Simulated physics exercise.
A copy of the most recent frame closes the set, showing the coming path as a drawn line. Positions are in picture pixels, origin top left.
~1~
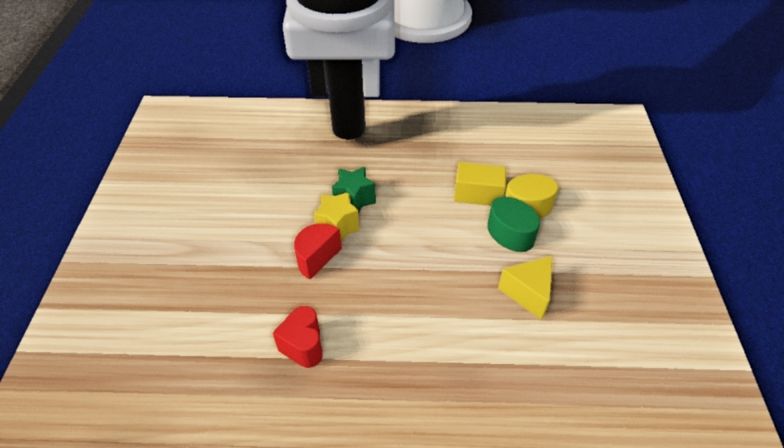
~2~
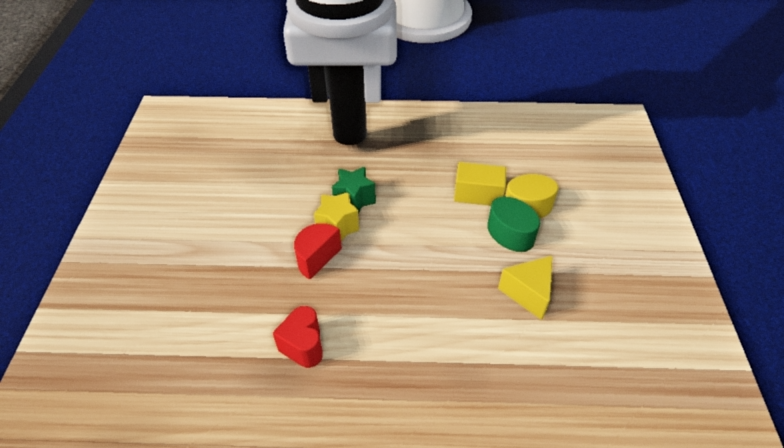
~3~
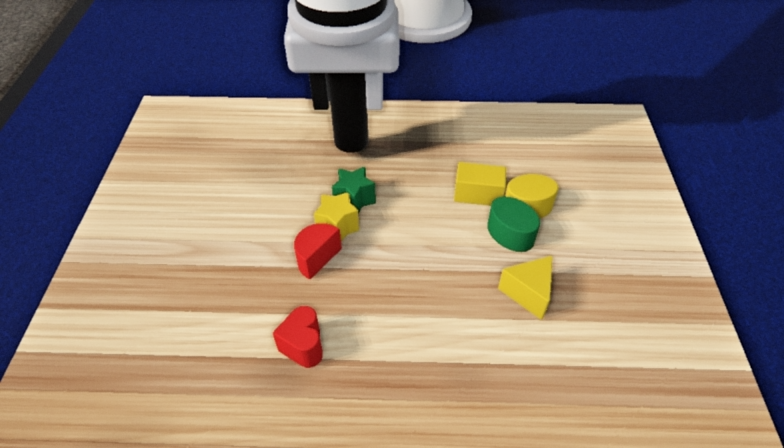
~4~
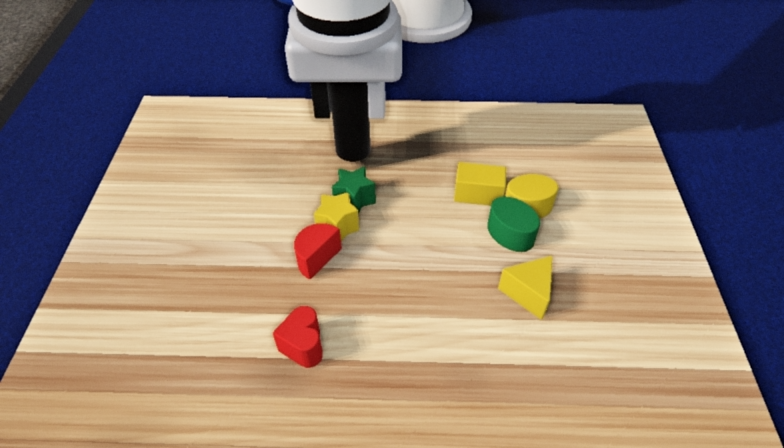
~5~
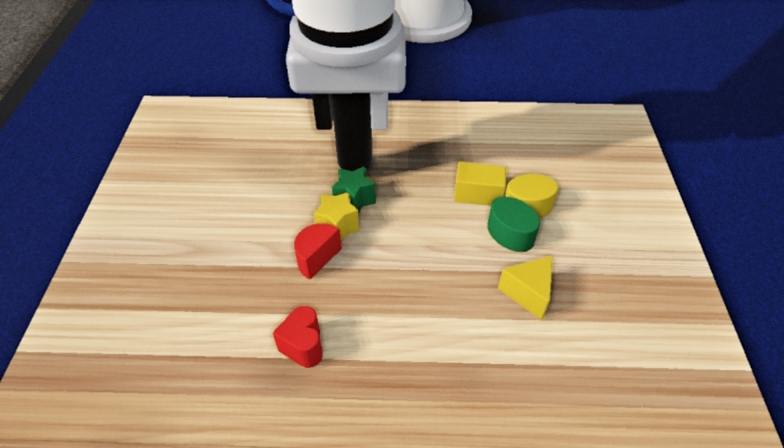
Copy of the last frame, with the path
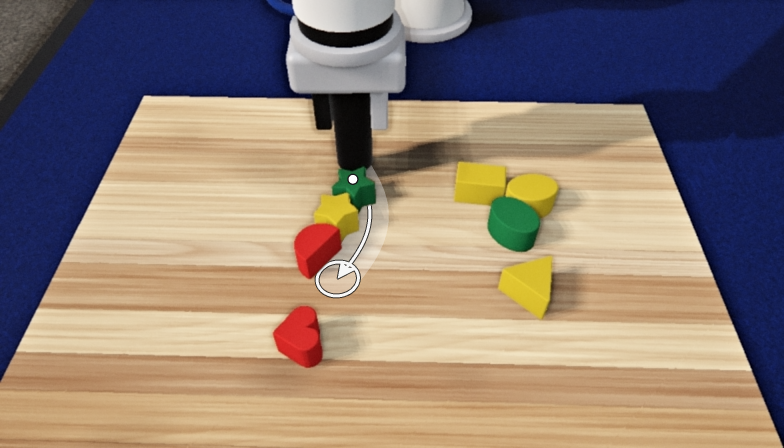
At the start, a robot arm holds a black peg near the back of a wooden board, behind a green star, a yellow star and other red, yellow and green blocks. The peg slides slowly forward a short way until it is right behind the green star, while the blocks stay still.
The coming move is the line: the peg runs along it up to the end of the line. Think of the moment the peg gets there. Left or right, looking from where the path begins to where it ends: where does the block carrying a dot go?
Picture yourself facing from the start of the path to its end: The block carrying a dot moves off to your left.
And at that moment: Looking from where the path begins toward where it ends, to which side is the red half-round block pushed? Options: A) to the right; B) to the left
The answer is A.
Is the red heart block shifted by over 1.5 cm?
It seems not.
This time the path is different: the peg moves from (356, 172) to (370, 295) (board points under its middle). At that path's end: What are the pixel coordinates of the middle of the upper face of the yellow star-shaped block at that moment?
Around (326, 294).
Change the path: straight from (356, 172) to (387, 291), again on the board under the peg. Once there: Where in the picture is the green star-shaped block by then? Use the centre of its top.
Its top centre is at about (388, 305).
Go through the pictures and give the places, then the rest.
The first frame shows tip of the peg at (349, 129), middles of tops, red heart block at (299, 328), red half-round block at (313, 238), yellow star-shaped block at (336, 206), green star-shaped block at (353, 179).
The second frame shows peg at (350, 135), nothing pushed.
The third frame shows peg at (352, 142), nothing pushed.
The fourth frame shows peg at (353, 150), nothing pushed.
The fifth frame shows peg at (355, 161), red heart block at (299, 328), red half-round block at (313, 238), yellow star-shaped block at (336, 206), green star-shaped block at (353, 179).
The line goes from (356, 172) by way of (369, 204) and (364, 241) to (338, 279); the dot is on the green star-shaped block.
What follows on the original path. One third of the way, peg at (369, 194); red half-round block at (304, 250), turned 40° clockwise; yellow star-shaped block at (337, 230), turned 15° clockwise; green star-shaped block at (365, 210).
Two thirds of the way, peg at (363, 231); red half-round block at (289, 263), turned 85° clockwise; yellow star-shaped block at (329, 267), turned 60° clockwise; green star-shaped block at (366, 250).
At the end, peg at (337, 268); red heart block at (295, 332); red half-round block at (288, 264), turned 90° clockwise; yellow star-shaped block at (322, 292), turned 100° clockwise; green star-shaped block at (366, 277), turned 50° anticlockwise.
